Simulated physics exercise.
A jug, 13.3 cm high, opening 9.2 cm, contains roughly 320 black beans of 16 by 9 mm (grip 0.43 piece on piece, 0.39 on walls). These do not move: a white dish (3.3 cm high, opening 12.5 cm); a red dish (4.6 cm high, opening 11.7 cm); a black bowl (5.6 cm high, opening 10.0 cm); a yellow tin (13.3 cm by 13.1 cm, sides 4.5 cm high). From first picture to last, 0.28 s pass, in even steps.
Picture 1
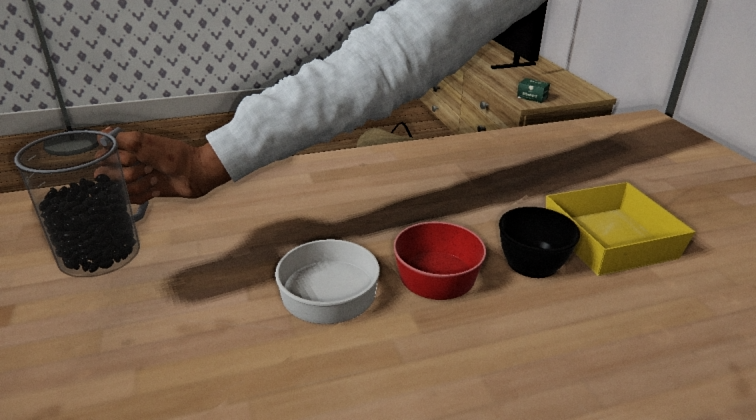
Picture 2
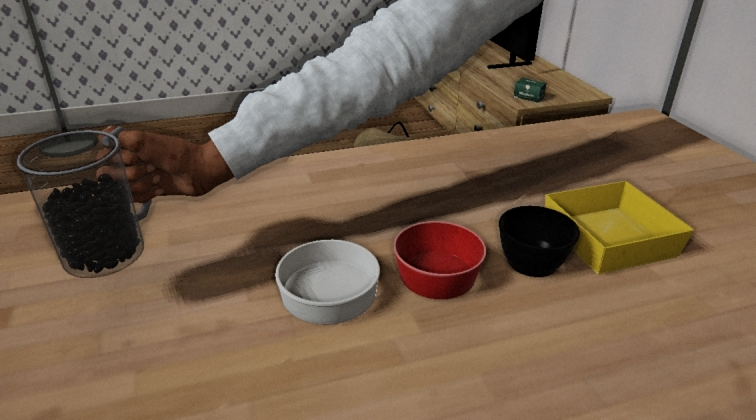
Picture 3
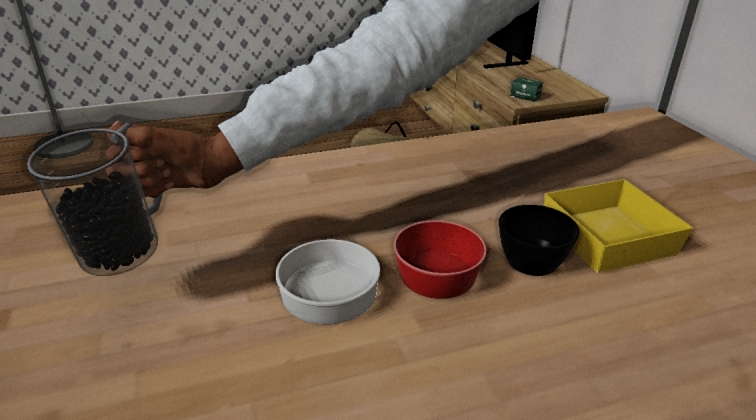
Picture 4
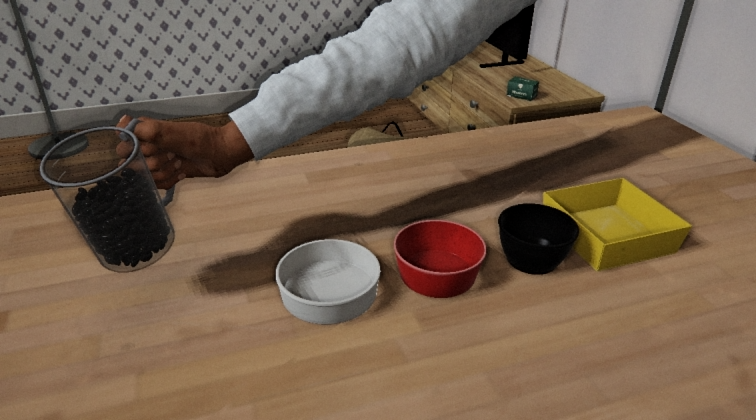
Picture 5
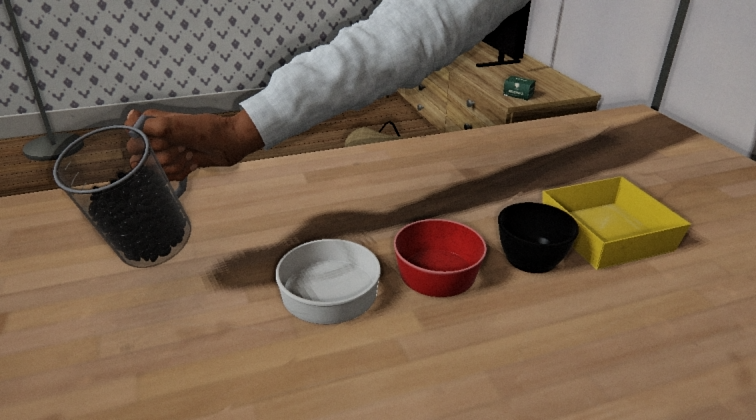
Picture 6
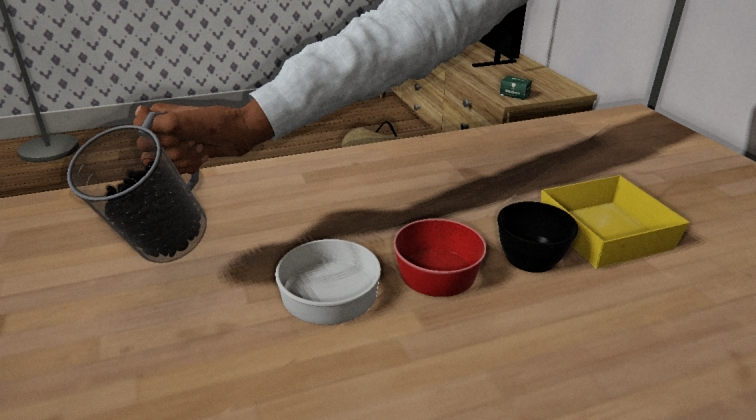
A clear jug of black beans, held by a hand from behind, moved slowly to the right and tilted gradually, while a white dish, a red dish, a black bowl and a yellow tin stayed still.
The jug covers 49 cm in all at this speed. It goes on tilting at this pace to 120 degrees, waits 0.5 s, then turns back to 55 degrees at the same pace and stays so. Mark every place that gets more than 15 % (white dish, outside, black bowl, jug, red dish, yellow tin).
In the white dish: Over; outside everything: Over; in the black bowl: Under; in the jug: Under; in the red dish: Over; in the yellow tin: Under.
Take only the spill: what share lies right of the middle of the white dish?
Some 100 per cent.
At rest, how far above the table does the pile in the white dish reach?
Roughly 4.0 cm.
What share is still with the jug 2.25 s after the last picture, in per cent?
Roughly 0 per cent.
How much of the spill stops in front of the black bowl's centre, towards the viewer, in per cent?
Some 60 per cent.
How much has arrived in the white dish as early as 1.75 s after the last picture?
Some 40 per cent.
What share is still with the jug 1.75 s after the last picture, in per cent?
About 0 per cent.
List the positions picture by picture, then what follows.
The first picture shows jug at (79, 187); tilt 0 degrees; moved 0.0 cm; lip at (30, 170); top of the load at (110, 185); white dish at (328, 269); red dish at (440, 247); black bowl at (539, 227); yellow tin at (617, 213).
The second picture shows jug at (82, 188); tilt 1 degrees; moved 0.5 cm; lip at (33, 172); top of the load at (113, 185).
The third picture shows jug at (95, 190); tilt 6 degrees; moved 1.8 cm; low side front left; lip at (44, 177); top of the load at (101, 183).
The fourth picture shows jug at (110, 194); tilt 12 degrees; moved 3.4 cm; low side front left; lip at (58, 184); top of the load at (127, 179).
The fifth picture shows jug at (127, 196); tilt 19 degrees; moved 5.1 cm; low side front left; lip at (73, 191); top of the load at (121, 175).
The sixth picture shows jug at (145, 198); tilt 25 degrees; moved 6.7 cm; low side front left; lip at (89, 198); top of the load at (161, 173); white dish at (328, 269); red dish at (440, 244); black bowl at (538, 222); yellow tin at (613, 206).
Then, 0.68 s after the last picture, tilt 102 degrees; jug 100 %; middle of all pieces near (323, 170).
Then, 1.24 s after the last picture, tilt 120 degrees; white dish 40 %, outside 25 %, jug 10 %, red dish 25 %; middle of all pieces near (382, 269).
Then, 1.75 s after the last picture, tilt 87 degrees; white dish 40 %, outside 25 %, red dish 35 %; middle of all pieces near (387, 281).
Then, 2.25 s after the last picture, tilt 55 degrees; white dish 40 %, outside 25 %, red dish 35 %; middle of all pieces near (386, 281).
In the end, white dish 40 %, outside 25 %, black bowl 0 %, jug 0 %, red dish 35 %, yellow tin 0 %.
